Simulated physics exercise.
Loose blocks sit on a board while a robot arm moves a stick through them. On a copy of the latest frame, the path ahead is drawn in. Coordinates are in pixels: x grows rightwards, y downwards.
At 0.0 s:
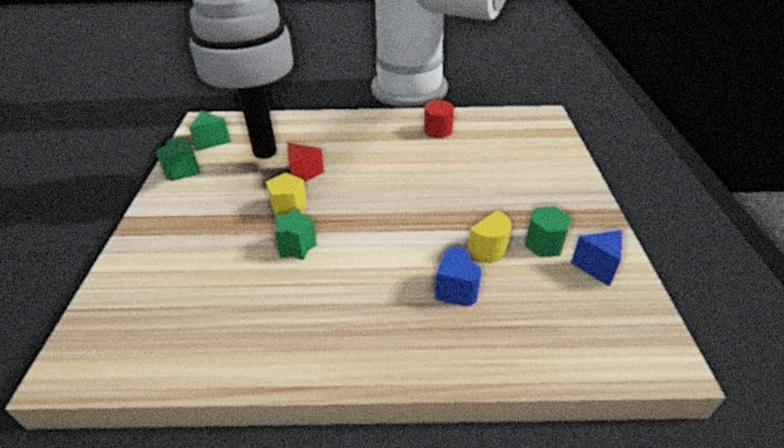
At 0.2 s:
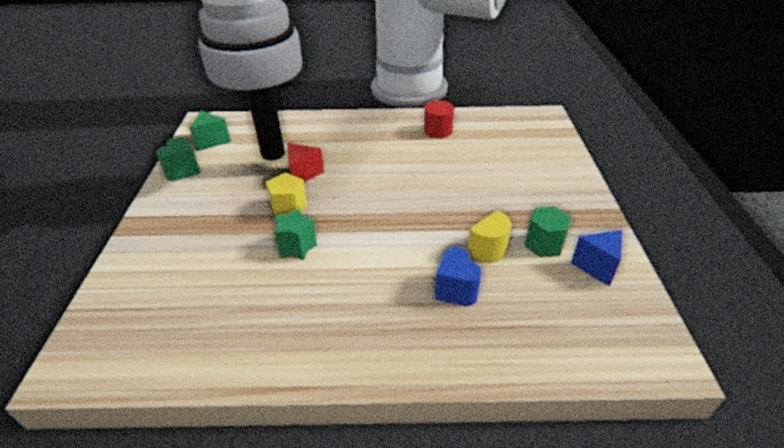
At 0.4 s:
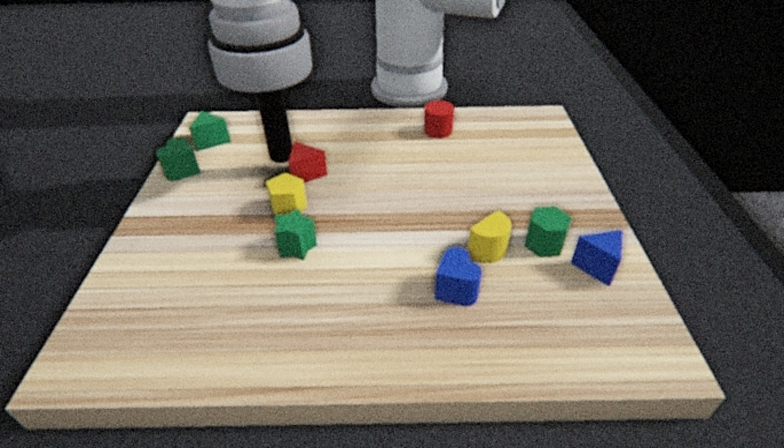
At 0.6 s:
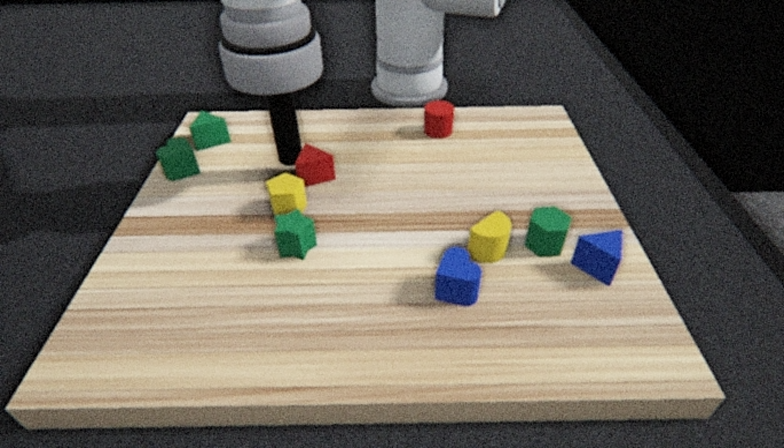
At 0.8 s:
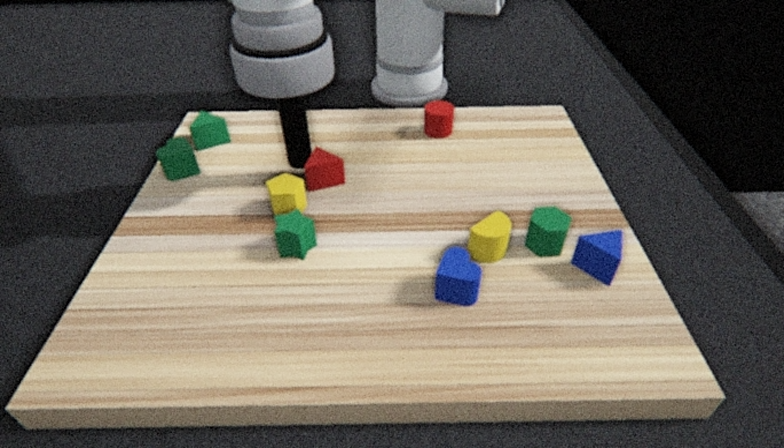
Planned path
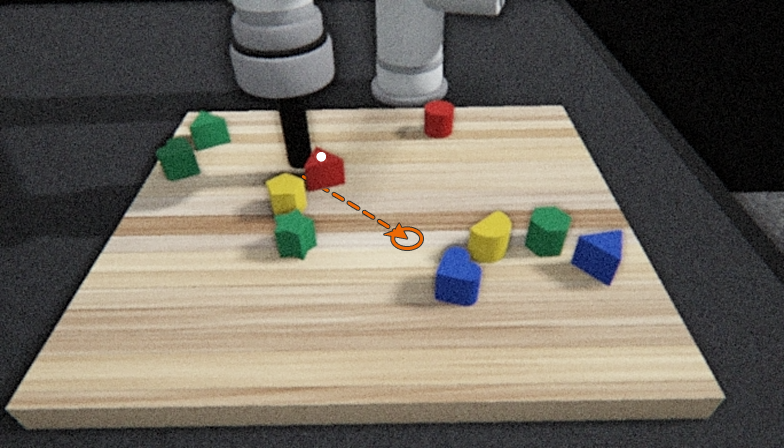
Robot arm's black stick moving right across a wooden board, then nudging a red block slightly right among scattered coloured blocks.
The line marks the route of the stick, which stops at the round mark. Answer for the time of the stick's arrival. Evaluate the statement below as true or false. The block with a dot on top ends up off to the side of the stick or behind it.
That statement is accurate.
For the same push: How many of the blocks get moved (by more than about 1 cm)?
The answer is one block, counting only moves over 1 cm.
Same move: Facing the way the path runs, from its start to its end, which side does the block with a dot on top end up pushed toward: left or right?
The shift is leftward.
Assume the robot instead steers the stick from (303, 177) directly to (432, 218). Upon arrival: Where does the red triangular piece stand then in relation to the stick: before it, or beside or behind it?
It keeps leading.
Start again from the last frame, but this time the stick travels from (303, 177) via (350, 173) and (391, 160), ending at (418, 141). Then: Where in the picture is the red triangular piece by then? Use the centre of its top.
Its top centre is at about (356, 161).
Drawn move, in a line from (303, 177) to (407, 238); the dot is on the red triangular piece.
The first path, step by step. One third of the way, stick (334, 182); red triangular piece (359, 172), turned 15° anticlockwise.
Two thirds of the way, stick (369, 202); red triangular piece (388, 178), turned 55° anticlockwise.
At the end, stick (407, 225); yellow pentagon still; red triangular piece (388, 178), turned 55° anticlockwise.
